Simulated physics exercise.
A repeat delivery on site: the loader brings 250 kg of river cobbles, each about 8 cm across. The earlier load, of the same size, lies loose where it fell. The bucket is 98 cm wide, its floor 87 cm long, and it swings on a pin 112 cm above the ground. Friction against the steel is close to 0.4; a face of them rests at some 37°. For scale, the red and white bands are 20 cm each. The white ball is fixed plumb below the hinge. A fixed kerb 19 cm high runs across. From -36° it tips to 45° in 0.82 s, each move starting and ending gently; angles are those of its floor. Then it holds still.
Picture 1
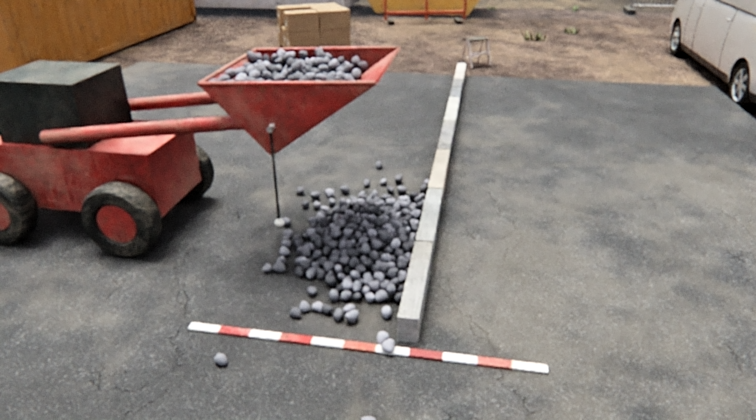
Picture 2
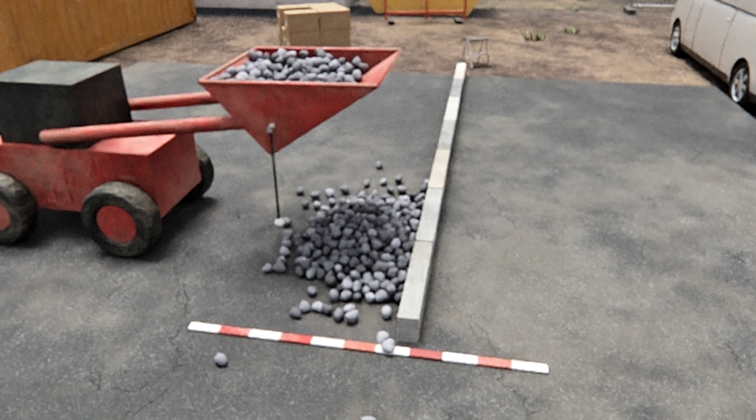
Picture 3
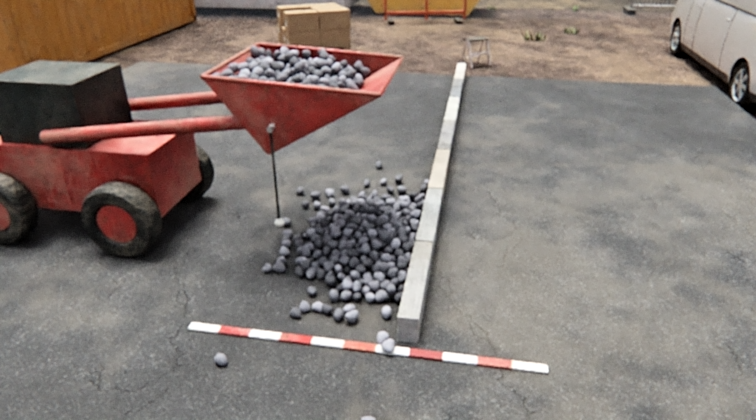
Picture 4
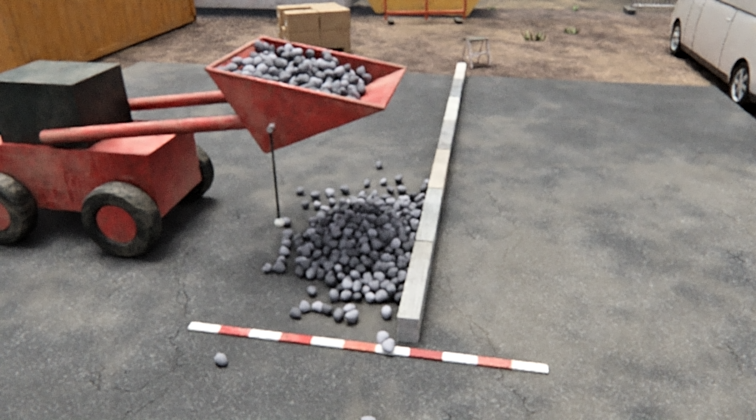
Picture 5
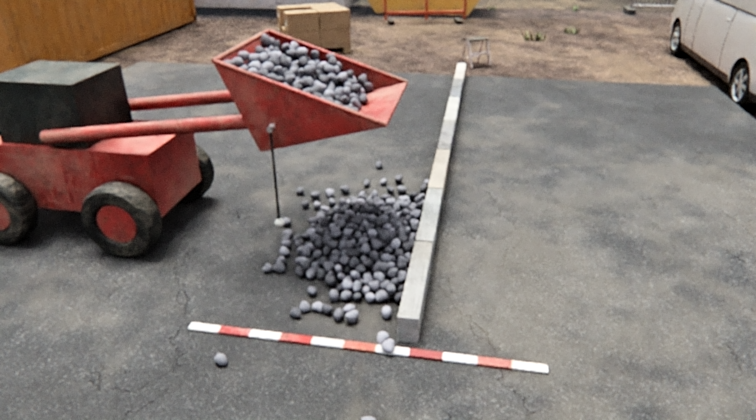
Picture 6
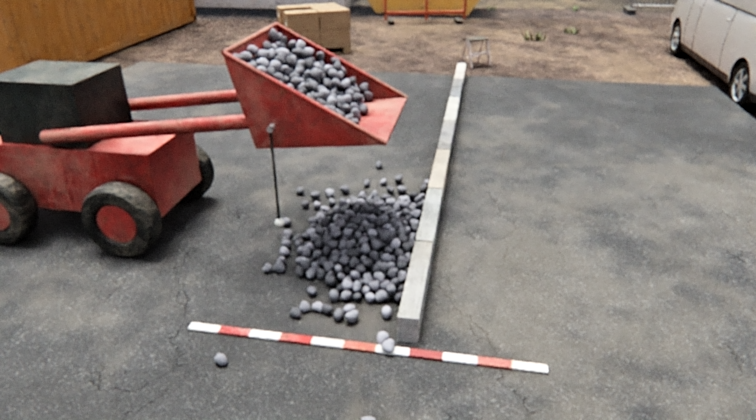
A red loader with a dark cab stands at the left of a grey paved yard, seen from above, with wooden fencing, cardboard boxes and a pale van behind. Its raised red bucket holds grey cobbles over a loose heap beside a long pale kerb, with a red-and-white striped strip in front. The bucket slowly tilts, its right lip lowering and its rear rising, while the camera stays still.
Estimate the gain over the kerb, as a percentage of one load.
About 18 per cent.
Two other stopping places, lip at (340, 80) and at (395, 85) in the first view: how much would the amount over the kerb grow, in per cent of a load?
About 5 and 35 per cent.
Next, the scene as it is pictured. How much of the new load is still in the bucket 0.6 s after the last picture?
Roughly 70 per cent is still inside.
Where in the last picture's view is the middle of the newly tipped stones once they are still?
Their middle is at about (396, 224).
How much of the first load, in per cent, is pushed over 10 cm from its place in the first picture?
Roughly 0 per cent of them.
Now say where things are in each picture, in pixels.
In the first picture, lip at (376, 83), floor tilted -36°, highest stones at (293, 58). The earlier load is highest near (379, 222), 19 cm above ground level, 100 % on this side of the kerb.
In the second picture, the bucket is at -34°, its lip at (377, 86); the top of the load is at (289, 57).
In the third picture, the bucket is at -30°, its lip at (381, 95); the top of the load is at (278, 56).
In the fourth picture, lip at (384, 108), floor tilted -23°, highest stones at (272, 53).
In the fifth picture, lip at (387, 125), floor tilted -15°, highest stones at (272, 49).
In the sixth picture, the bucket is at -6°, its lip at (386, 144); the top of the load is at (280, 45).
Then, 0.3 s after the last picture the floor is at 33°; in per cent of one load, 100 in the bucket, 100 on this side of the kerb; the foremost stones are at (413, 245).
Then, 0.6 s after the last picture the floor is at 45°; in per cent of one load, 68 in the bucket, 132 on this side of the kerb; the foremost stones are at (413, 245).
Then, 0.9 s after the last picture the floor is at 45°; in per cent of one load, 7 in the bucket, 186 on this side of the kerb, 7 over the kerb; the foremost stones are at (467, 234).
Then, 3.4 s after the last picture the floor is at 45°; in per cent of one load, 0 in the bucket, 182 on this side of the kerb, 18 over the kerb; the foremost stones are at (575, 252). Net gain over the kerb, 18.
